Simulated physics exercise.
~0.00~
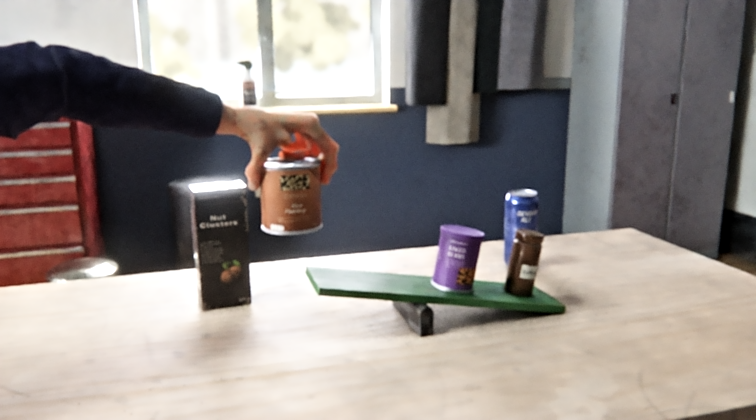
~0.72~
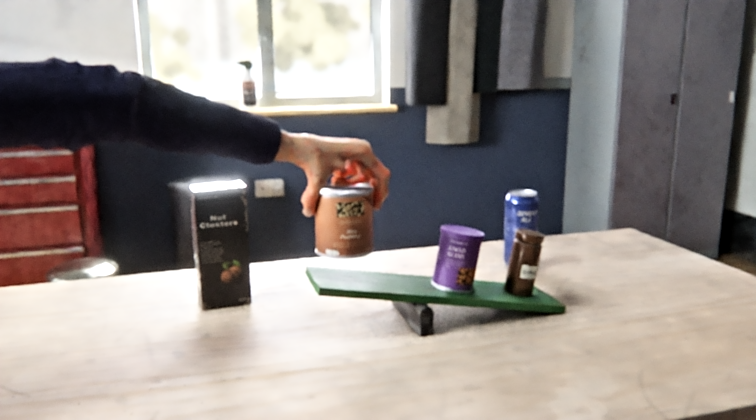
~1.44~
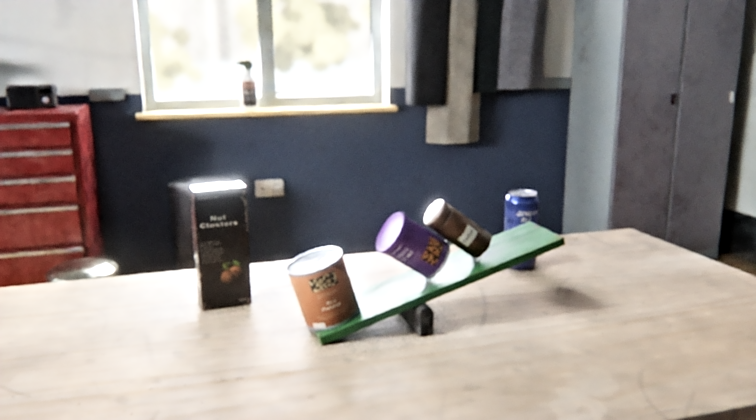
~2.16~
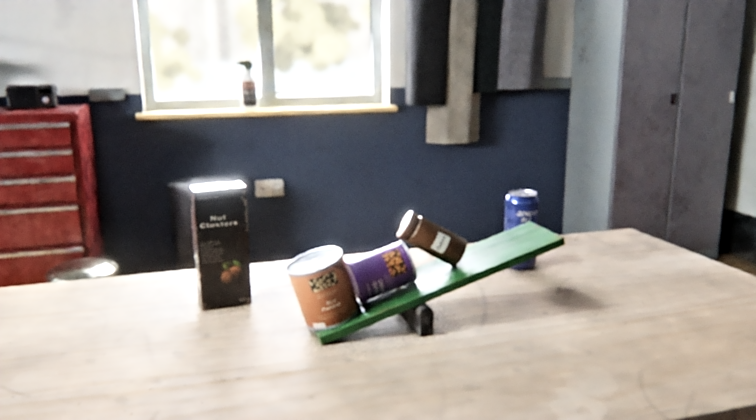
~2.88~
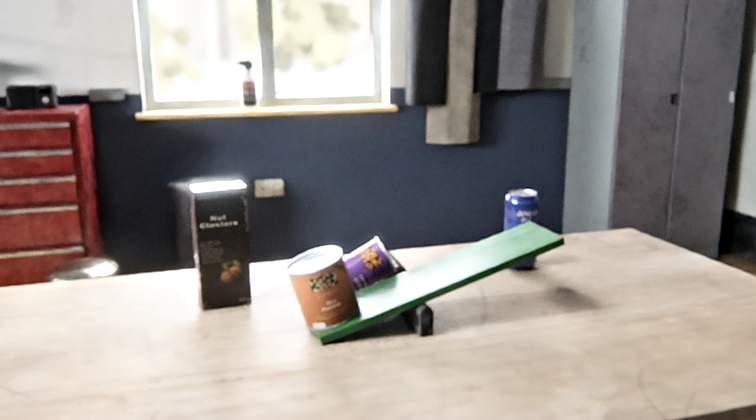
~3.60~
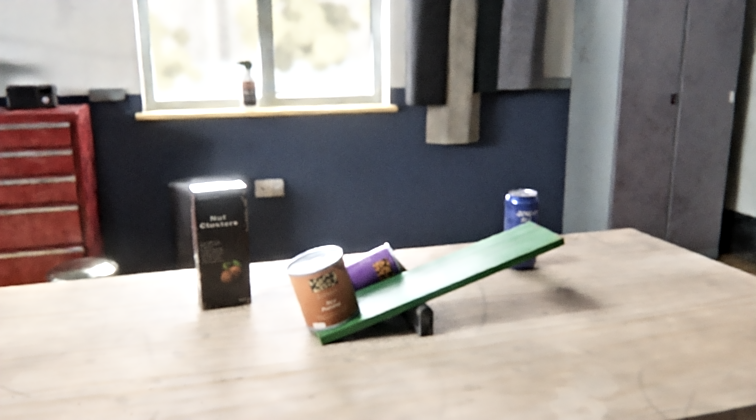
On a wooden table, a hand sets an orange tin that tips a plank, toppling two containers.
